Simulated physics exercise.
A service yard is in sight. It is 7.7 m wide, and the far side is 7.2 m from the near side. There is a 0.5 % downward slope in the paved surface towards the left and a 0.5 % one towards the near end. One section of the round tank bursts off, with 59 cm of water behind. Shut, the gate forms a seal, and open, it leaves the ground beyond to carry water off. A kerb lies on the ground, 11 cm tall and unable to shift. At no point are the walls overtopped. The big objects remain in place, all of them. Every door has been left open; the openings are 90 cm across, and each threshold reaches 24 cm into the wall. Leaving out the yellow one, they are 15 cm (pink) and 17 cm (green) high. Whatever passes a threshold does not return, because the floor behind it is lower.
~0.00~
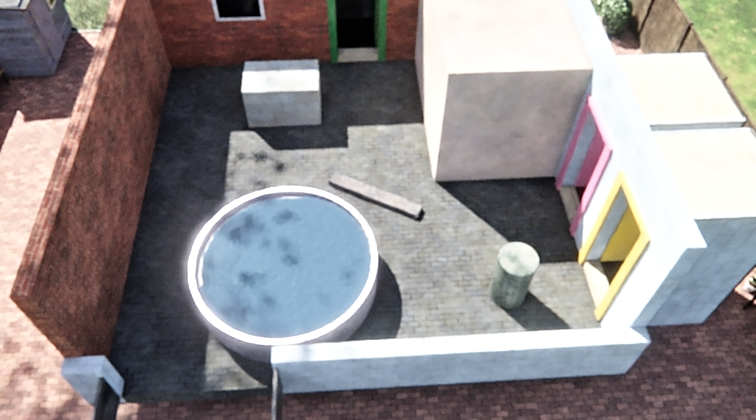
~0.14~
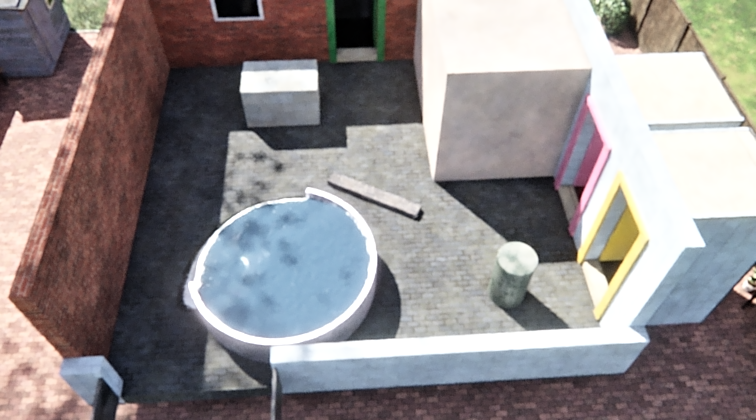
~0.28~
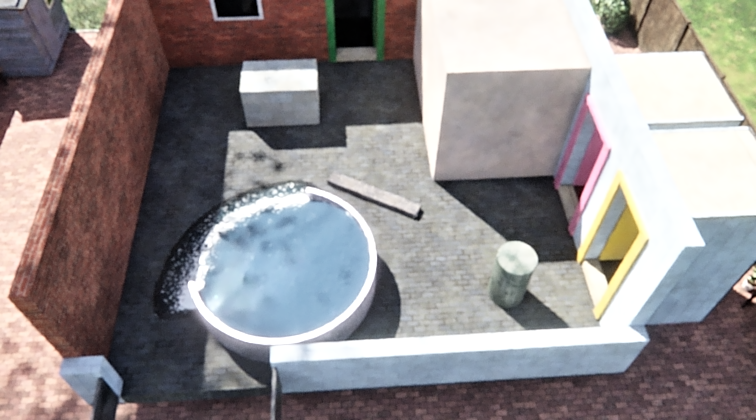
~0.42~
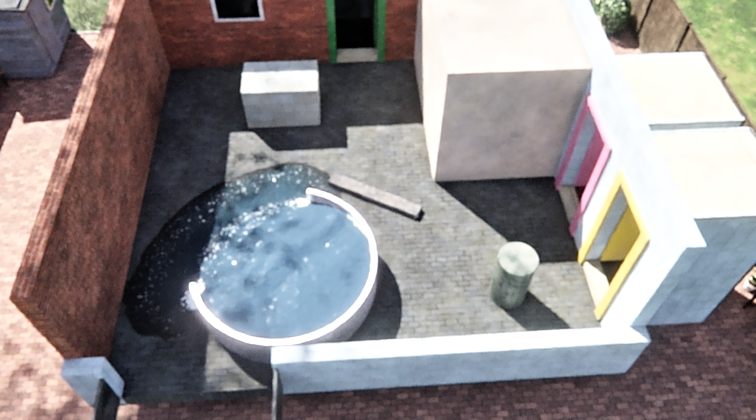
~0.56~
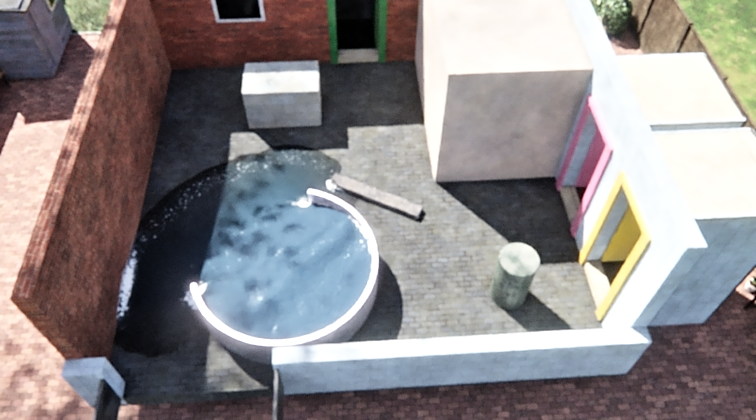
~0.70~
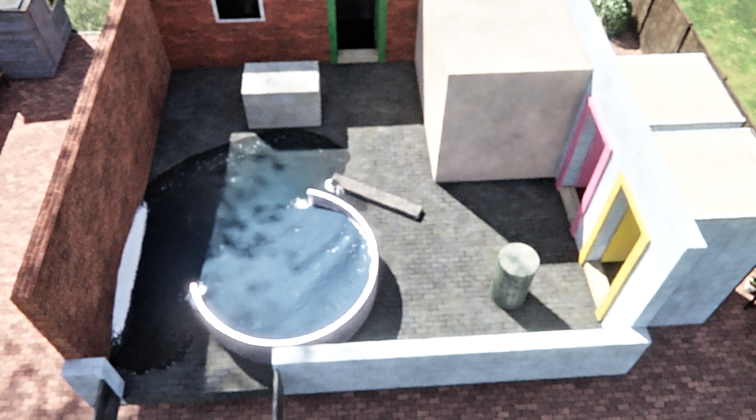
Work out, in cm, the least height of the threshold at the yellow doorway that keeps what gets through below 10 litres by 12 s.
It would have to be about 6.5 cm high.
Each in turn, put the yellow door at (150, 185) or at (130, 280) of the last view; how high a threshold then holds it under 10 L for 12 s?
About 25 cm for the first and 30 cm for the second.
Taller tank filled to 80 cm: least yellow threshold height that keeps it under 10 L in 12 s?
Then a height close to 12.0 cm.
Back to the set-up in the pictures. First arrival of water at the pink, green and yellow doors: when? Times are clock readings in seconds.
Front log: Pink = 8.0 s, green = 2.2 s, yellow = 7.5 s.
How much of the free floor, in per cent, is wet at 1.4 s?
Wet share: Around 35 %.
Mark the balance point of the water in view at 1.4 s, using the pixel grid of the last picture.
Centre of the water: Approx. (252, 249) px.
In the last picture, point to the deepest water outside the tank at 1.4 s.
About (142, 261).
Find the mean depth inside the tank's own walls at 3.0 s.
The average depth is some 17 cm.
After 1.4 s water covers 35 % of the floor, deepest (34 cm) near (142, 261); it has not reached the yellow door.
After 3.0 s water covers 50 % of the floor, deepest (50 cm) near (170, 80); it has not reached the yellow door.
After 12.0 s water covers 95 % of the floor, deepest (12 cm) near (513, 316); 8 cm at the yellow door, 0 litres in over its 16 cm threshold.
At the yellow door as built, the water arrived by 7.8 s and peaked near 9 cm at 9.0 s.
With a threshold of 5.5 cm, 17 litres would have come in within the 12 s; with 7.5 cm, 4 litres. So under 10 litres takes about 6.5 cm.
